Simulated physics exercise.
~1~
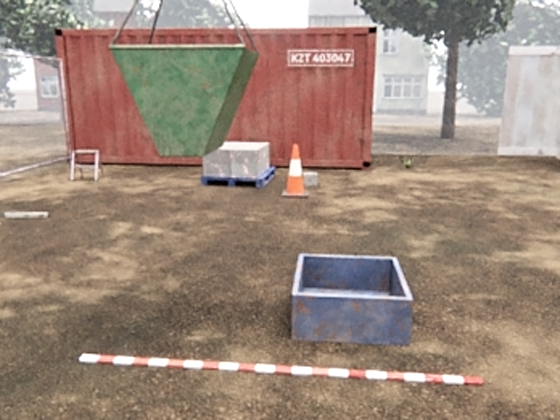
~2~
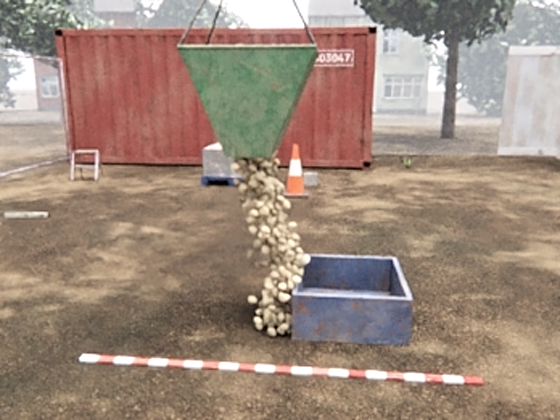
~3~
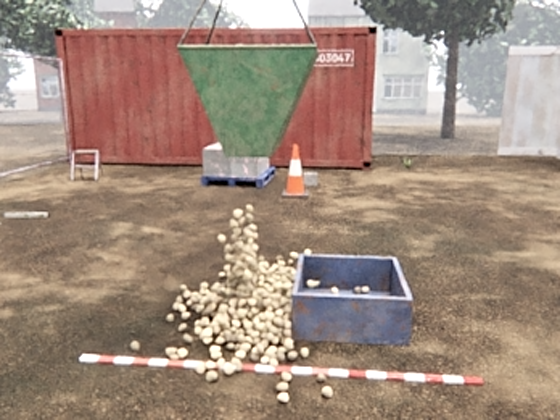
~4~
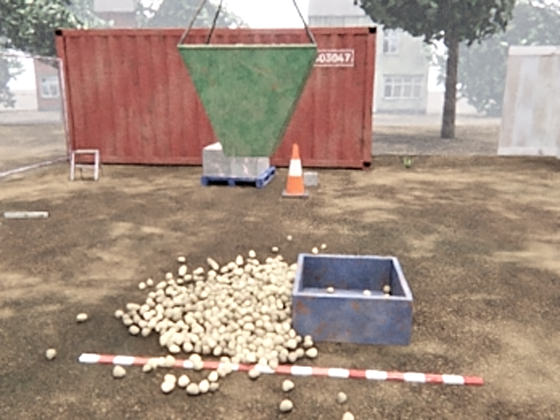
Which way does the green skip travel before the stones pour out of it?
The green skip travels to the right.
